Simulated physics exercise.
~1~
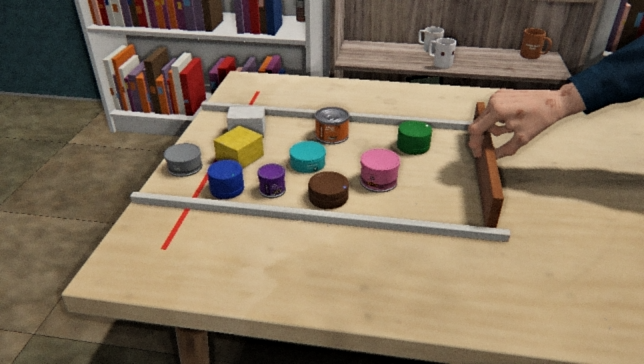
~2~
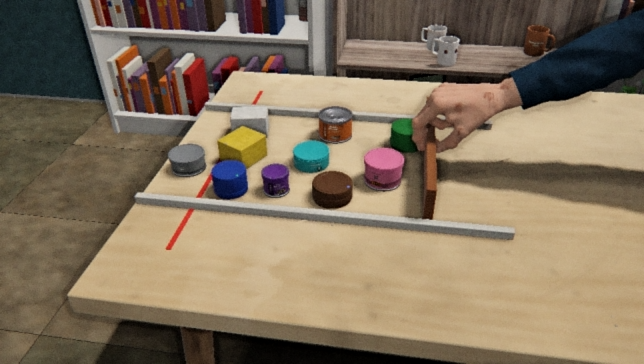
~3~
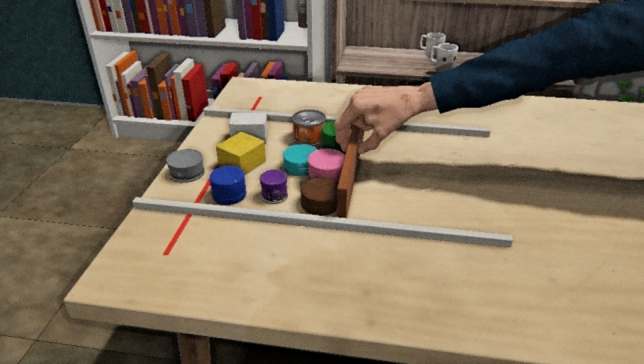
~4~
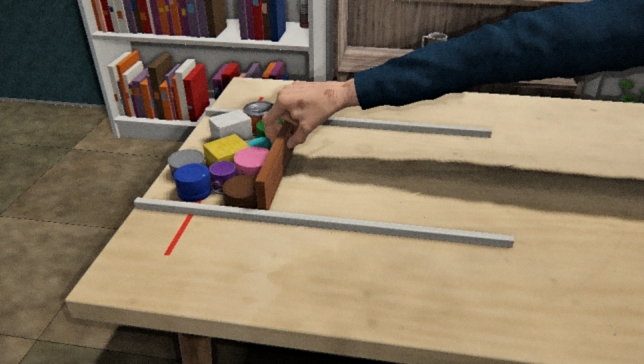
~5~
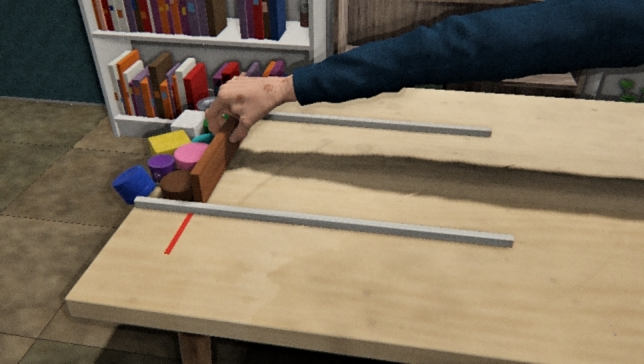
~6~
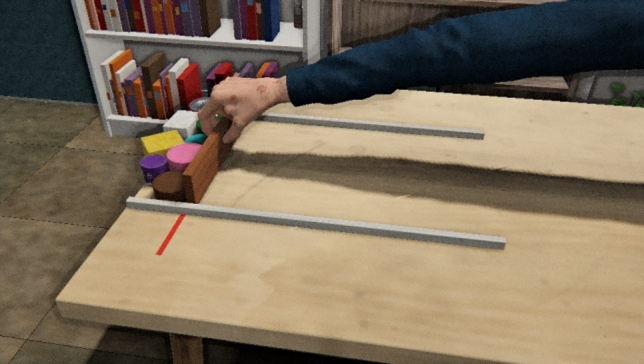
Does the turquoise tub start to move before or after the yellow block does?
It starts before. The turquoise tub is already shifting left while the yellow block is still in its place, and the block moves only later.
